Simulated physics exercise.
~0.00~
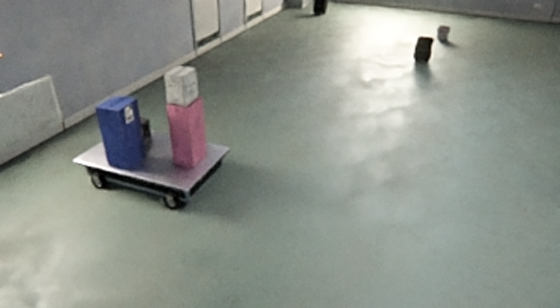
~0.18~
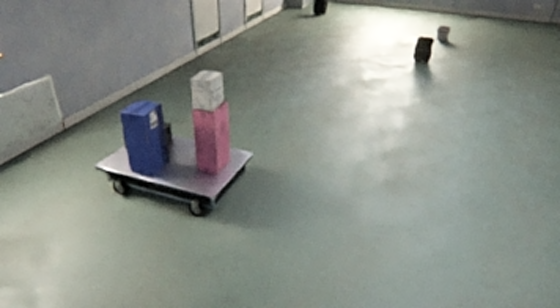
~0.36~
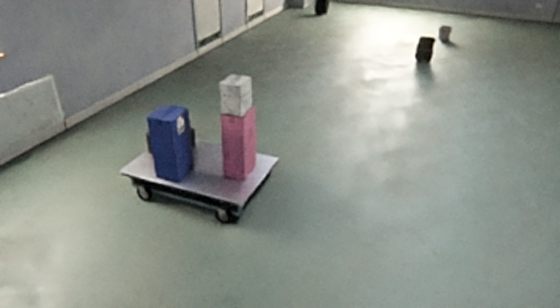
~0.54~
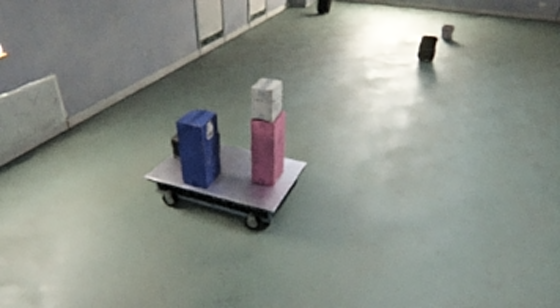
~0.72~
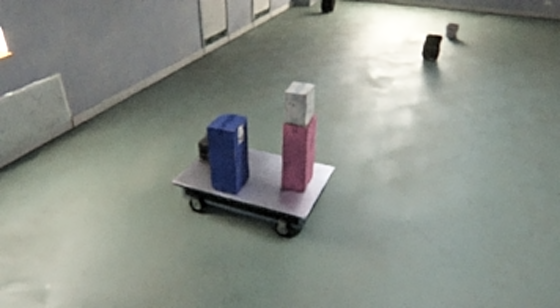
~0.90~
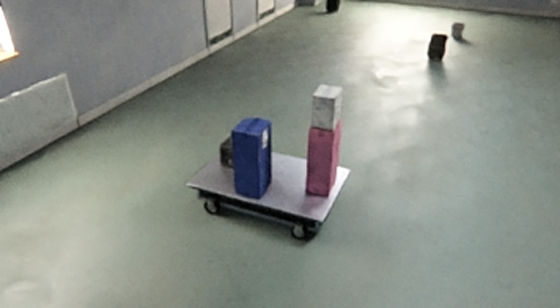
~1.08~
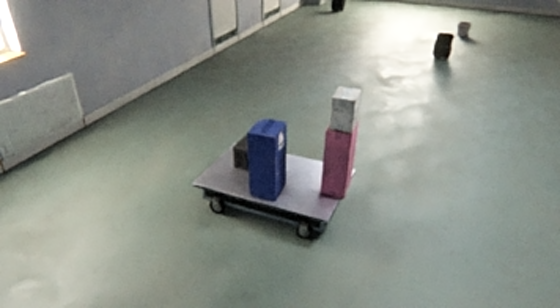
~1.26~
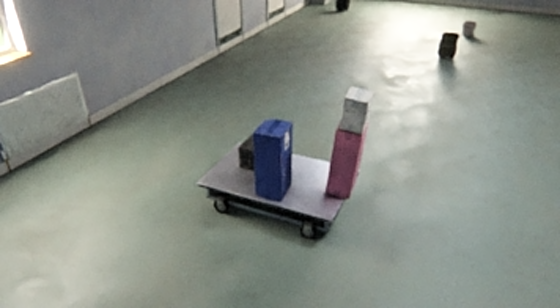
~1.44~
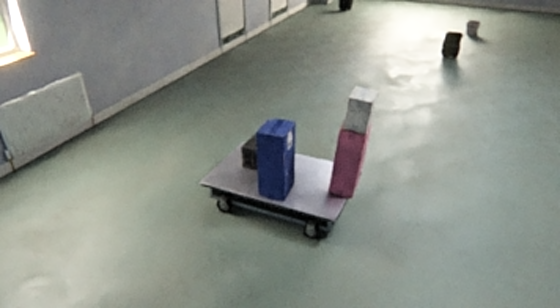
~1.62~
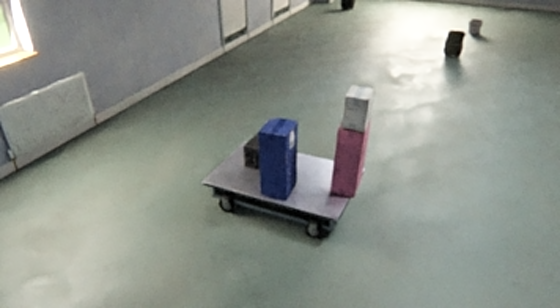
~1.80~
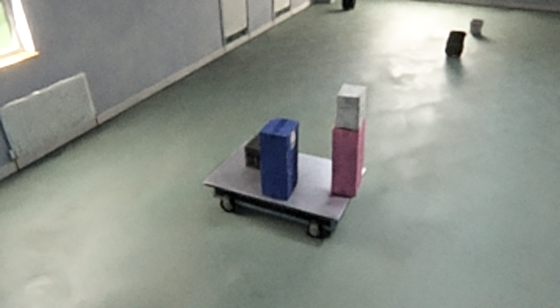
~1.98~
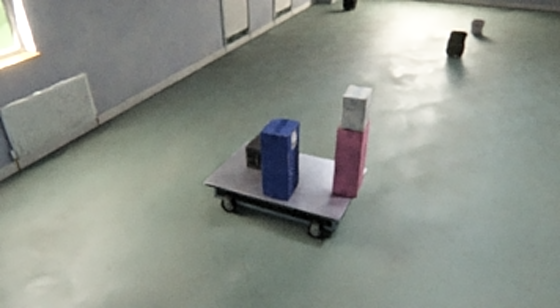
A low, flat cart rolls to the right across a smooth green floor, carrying a blue box, a small black crate behind it, and a tall pink box with a white box on top. As it crosses the room, the load shifts gradually toward the right side of the deck, while the view pans slightly left. The cart then slows and stops, and the pink box tilts a little to the right with the white one still on it. The stack settles back upright at the deck's right edge, with the blue box and black crate still standing aboard.
